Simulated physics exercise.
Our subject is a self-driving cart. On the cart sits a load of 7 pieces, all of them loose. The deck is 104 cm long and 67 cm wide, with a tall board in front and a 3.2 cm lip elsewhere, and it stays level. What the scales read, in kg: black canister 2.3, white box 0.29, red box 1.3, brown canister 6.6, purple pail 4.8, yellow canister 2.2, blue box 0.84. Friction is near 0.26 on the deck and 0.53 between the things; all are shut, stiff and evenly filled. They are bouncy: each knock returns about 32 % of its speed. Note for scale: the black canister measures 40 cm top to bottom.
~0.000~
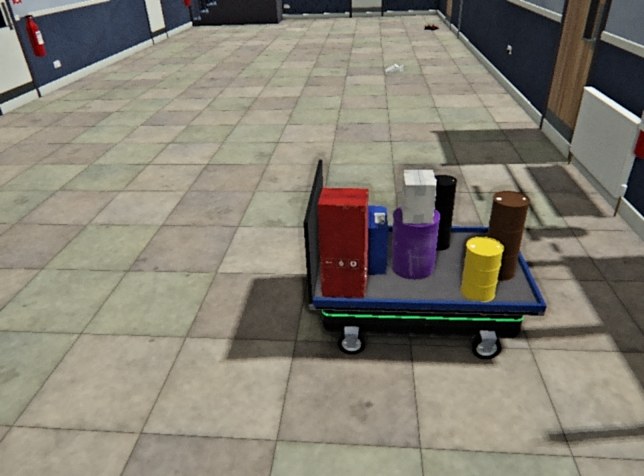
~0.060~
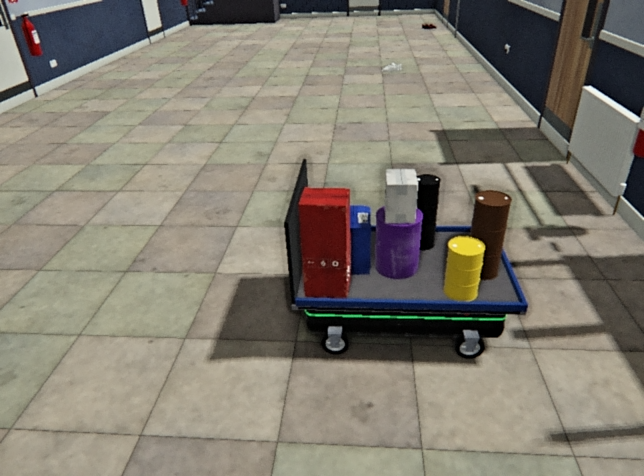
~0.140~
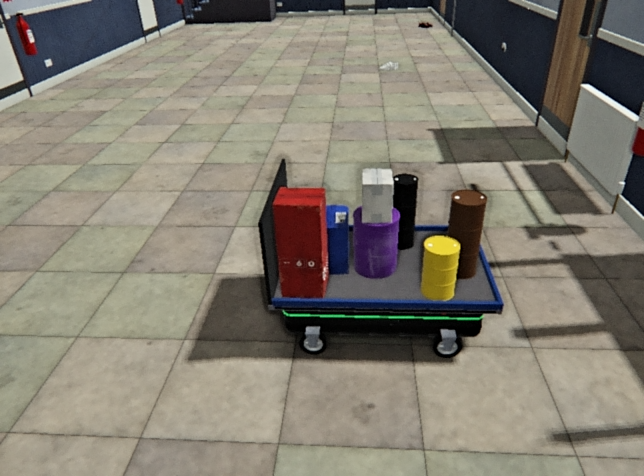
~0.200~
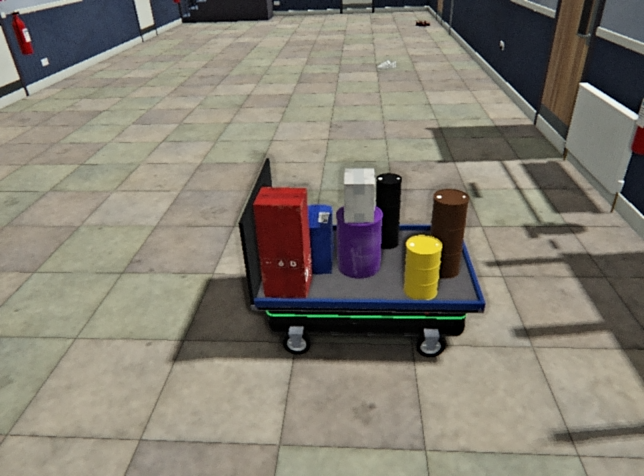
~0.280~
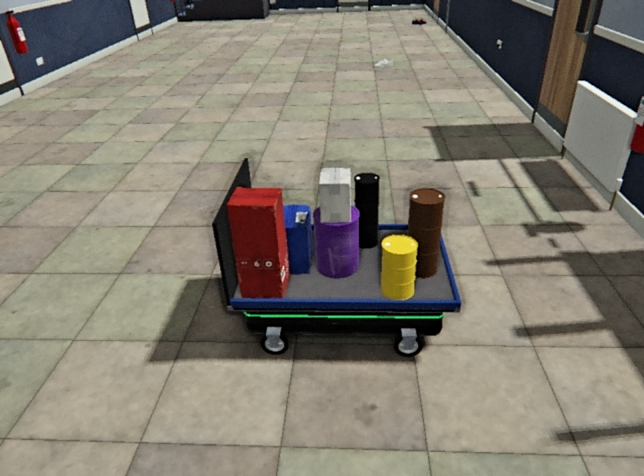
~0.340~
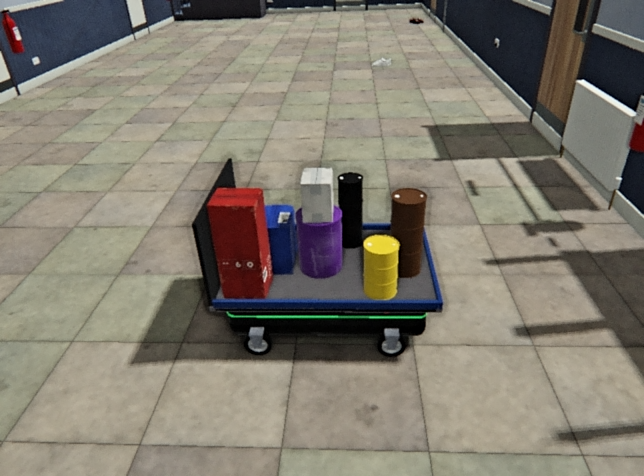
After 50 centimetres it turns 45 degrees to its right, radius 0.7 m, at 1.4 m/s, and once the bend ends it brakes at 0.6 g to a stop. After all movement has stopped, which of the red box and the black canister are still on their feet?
My prediction: Most likely the red box pitches over. Most likely the black canister does not pitch over.
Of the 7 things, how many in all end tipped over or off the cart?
That makes 1.
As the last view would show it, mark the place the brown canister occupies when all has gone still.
It ends up near (205, 189).
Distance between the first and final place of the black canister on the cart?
Start to finish, roughly 26 cm.
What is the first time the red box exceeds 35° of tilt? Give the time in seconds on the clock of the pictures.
At around 0.7 seconds on the pictures' clock.
By 0.64 s, 90 cm covered, turned 20°; red box tilted 23° near (155, 224); black canister 4 cm from its spot near (285, 205); blue box tilted 8°.
By 0.84 s, 118 cm covered, turned 41°; red box now off the cart; black canister 7 cm from its spot near (259, 192); white box 18 cm from its spot.
By 1.14 s, 150 cm covered, turned 45°; black canister 10 cm from its spot near (227, 173); white box 19 cm from its spot; purple pail 19 cm from its spot.
By 1.34 s, 152 cm covered, turned 45°, stopped; black canister 22 cm from its spot near (215, 167); white box 27 cm from its spot; purple pail 27 cm from its spot.
When it is over (1.9 s), off the cart and tipped over, red box; not toppled but over 10 cm from the start, black canister, white box, brown canister, purple pail, yellow canister and blue box. In the last view, black canister near (212, 166).
